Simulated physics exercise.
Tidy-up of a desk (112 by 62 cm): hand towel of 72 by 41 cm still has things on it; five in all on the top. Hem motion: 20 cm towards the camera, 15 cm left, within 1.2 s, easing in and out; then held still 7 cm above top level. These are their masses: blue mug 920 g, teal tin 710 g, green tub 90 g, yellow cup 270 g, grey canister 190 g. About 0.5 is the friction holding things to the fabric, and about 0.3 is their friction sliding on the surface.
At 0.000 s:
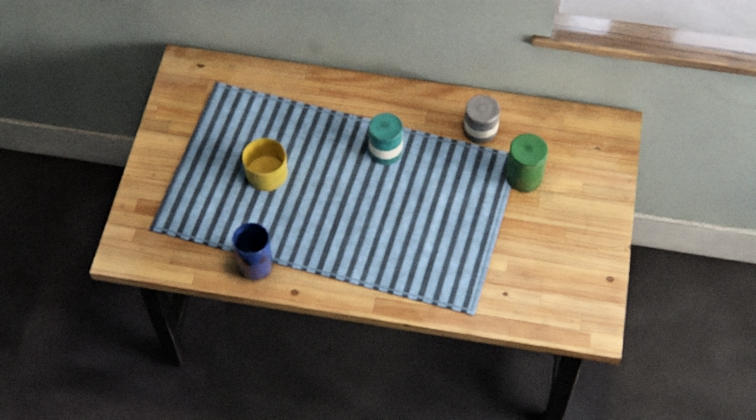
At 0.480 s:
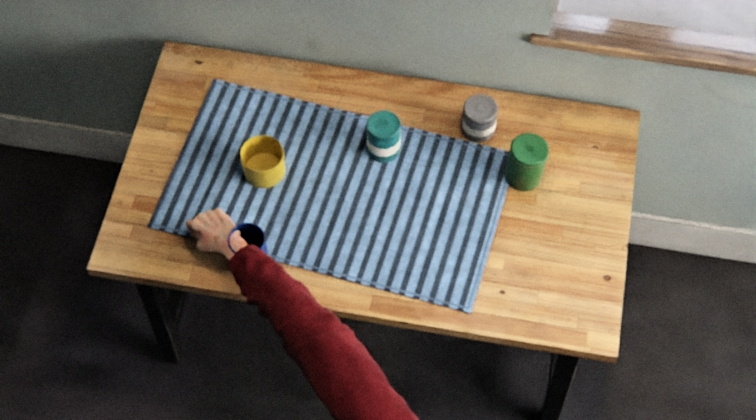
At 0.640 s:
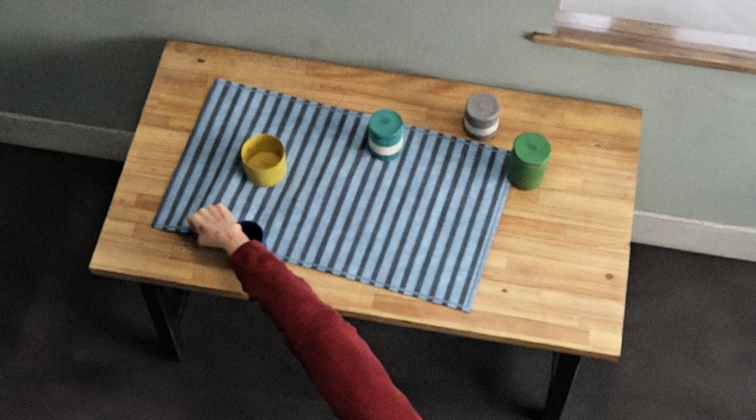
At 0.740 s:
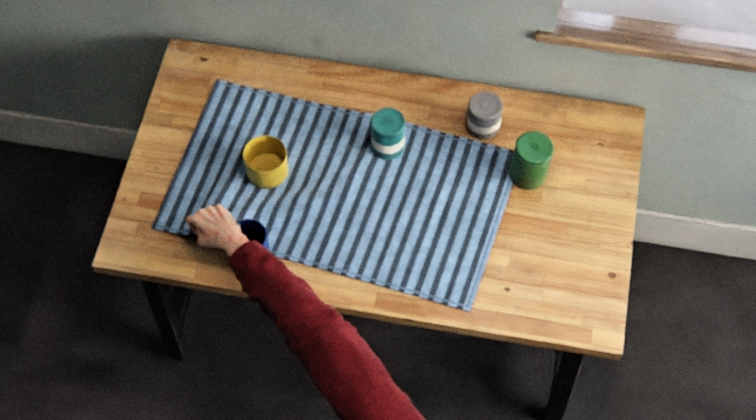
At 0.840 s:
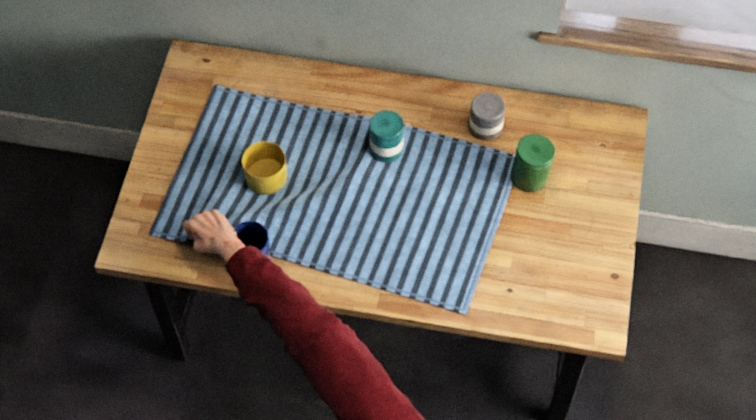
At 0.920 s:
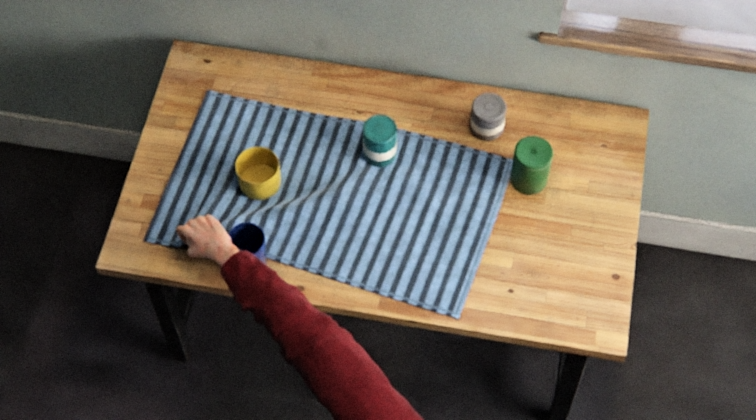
The footage shows a striped blue cloth on a wooden table with a blue mug, yellow cup, teal tin, green tub and grey canister; a red-sleeved arm reaches in, grips its near-left corner, then pulls it slightly left, shifting items on it.
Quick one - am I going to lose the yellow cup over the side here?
No - ends up on.
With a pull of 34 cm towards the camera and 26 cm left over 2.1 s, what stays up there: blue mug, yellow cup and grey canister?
So the blue mug comes down, the yellow cup comes down, and the grey canister does not fall.
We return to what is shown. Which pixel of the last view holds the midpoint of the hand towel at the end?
(241, 233) or thereabouts.
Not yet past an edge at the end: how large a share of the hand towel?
Share within the edges: Approx. 80 %.
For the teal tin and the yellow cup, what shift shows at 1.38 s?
Teal tin 20 cm, yellow cup 20 cm.
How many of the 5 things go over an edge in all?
I make it 0.
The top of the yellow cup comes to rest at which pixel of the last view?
Rest point, last frame: Approx. (152, 221).
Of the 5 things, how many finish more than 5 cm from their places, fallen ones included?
The total comes out at 3.
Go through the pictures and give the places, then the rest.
The first picture shows yellow cup (264, 156); hand towel corners (150, 230) (216, 82) (474, 315).
The second picture shows blue mug (247, 238); green tub (529, 148); hand towel corners (214, 79) (471, 313); grip (198, 237).
The third picture shows blue mug (246, 235); hand towel corners (216, 79) (469, 312); grip (199, 232).
The fourth picture shows yellow cup (265, 154); hand towel corners (217, 80) (470, 312); grip (199, 233).
The fifth picture shows teal tin (387, 124); yellow cup (264, 160); green tub (535, 149); hand towel corners (215, 85) (466, 315); grip (195, 238).
The sixth picture shows yellow cup (257, 165); hand towel corners (208, 91) (459, 319); grip (189, 243).
At 1.2 s, 100 % of the hand towel is still over the top; yellow cup 12 cm off its start, teal tin 11 cm off its start, blue mug 6 cm off its start.
At 1.4 s, 90 % of the hand towel is still over the top; yellow cup 20 cm off its start, teal tin 19 cm off its start, blue mug 8 cm off its start.
At 1.6 s, 80 % of the hand towel is still over the top; yellow cup 26 cm off its start at (167, 216), teal tin 27 cm off its start at (281, 173), blue mug 9 cm off its start at (218, 253).
At 1.8 s, 80 % of the hand towel is still over the top; yellow cup 29 cm off its start, teal tin 31 cm off its start, blue mug 9 cm off its start.
At 3.4 s, 80 % of the hand towel is still over the top; yellow cup 29 cm off its start at (152, 221), teal tin 31 cm off its start at (263, 178), blue mug 9 cm off its start at (218, 253), green tub 1 cm off its start at (534, 151).
